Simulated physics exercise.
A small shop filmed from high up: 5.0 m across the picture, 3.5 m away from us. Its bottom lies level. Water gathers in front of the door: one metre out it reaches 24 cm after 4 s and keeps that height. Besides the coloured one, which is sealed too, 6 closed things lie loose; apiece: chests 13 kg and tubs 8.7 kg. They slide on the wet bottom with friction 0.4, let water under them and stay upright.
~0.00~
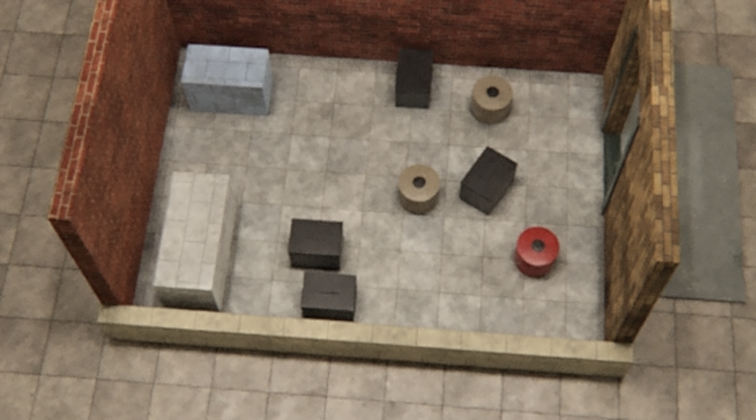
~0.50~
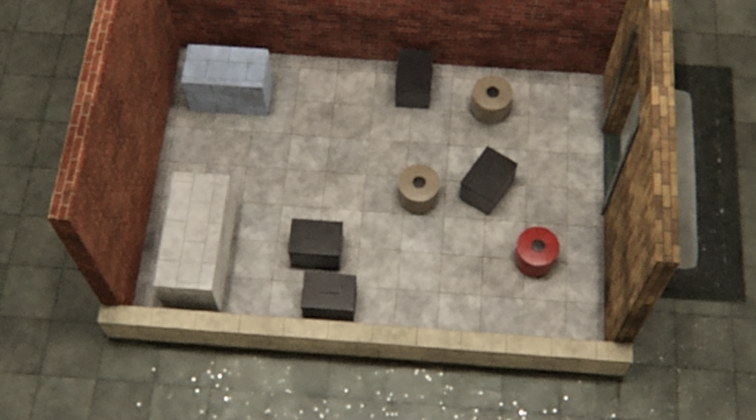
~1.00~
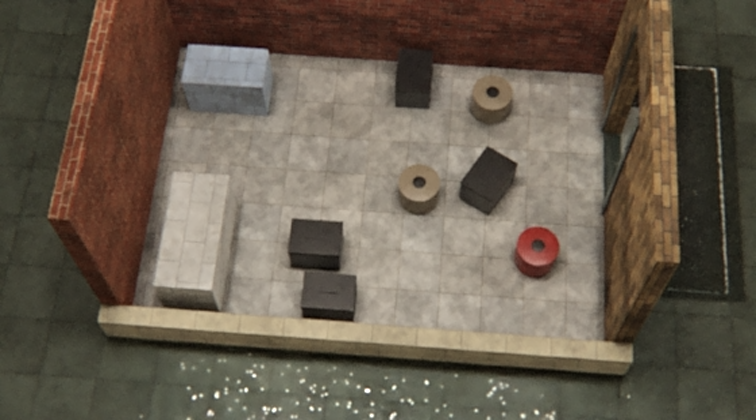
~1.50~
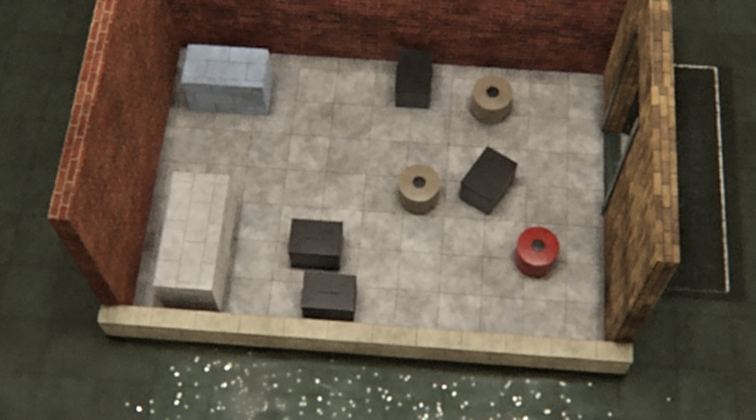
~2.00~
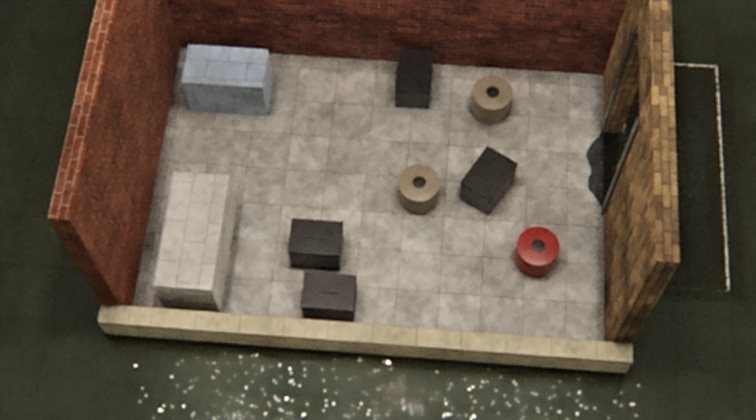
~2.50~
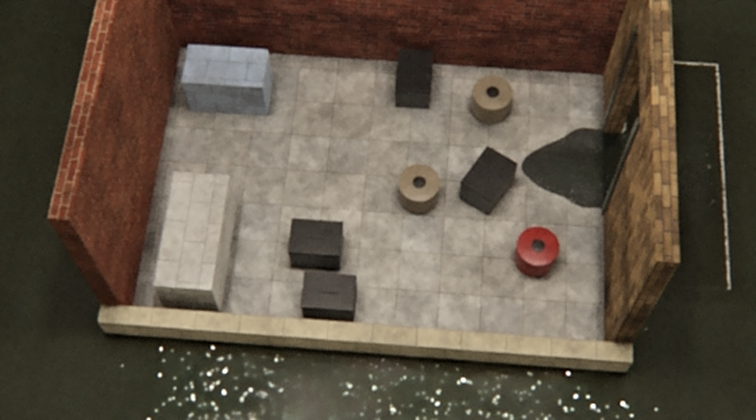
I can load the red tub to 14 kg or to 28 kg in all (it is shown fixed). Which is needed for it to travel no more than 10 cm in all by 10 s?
I expect that the smaller load will do.
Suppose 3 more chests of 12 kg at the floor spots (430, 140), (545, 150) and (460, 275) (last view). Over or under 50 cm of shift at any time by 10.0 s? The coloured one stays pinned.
In turn: More, past it, short of it.
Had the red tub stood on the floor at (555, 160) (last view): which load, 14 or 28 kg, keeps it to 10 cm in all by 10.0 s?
Neither holds.
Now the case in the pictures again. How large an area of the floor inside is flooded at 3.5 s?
Roughly 2.5 m2.
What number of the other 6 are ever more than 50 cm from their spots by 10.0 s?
5 of them.
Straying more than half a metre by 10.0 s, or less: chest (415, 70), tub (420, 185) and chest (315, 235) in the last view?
In turn: Over, past it, short of it.
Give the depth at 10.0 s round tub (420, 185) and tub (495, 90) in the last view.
About 11 and 11 cm.
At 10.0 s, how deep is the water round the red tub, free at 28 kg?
About 5 cm.
After 3.5 s the red tub would be 0 cm from its start with 14 kg and 0 cm from its start with 28 kg; 1 cm of water round it then.
After 4.5 s the red tub would be 0 cm from its start with 14 kg and 0 cm from its start with 28 kg; 2 cm of water round it then.
After 7.0 s the red tub would be 0 cm from its start with 14 kg and 0 cm from its start with 28 kg; 2 cm of water round it then.
After 10.0 s the red tub would be 0 cm from its start with 14 kg and 0 cm from its start with 28 kg; 5 cm of water round it then.
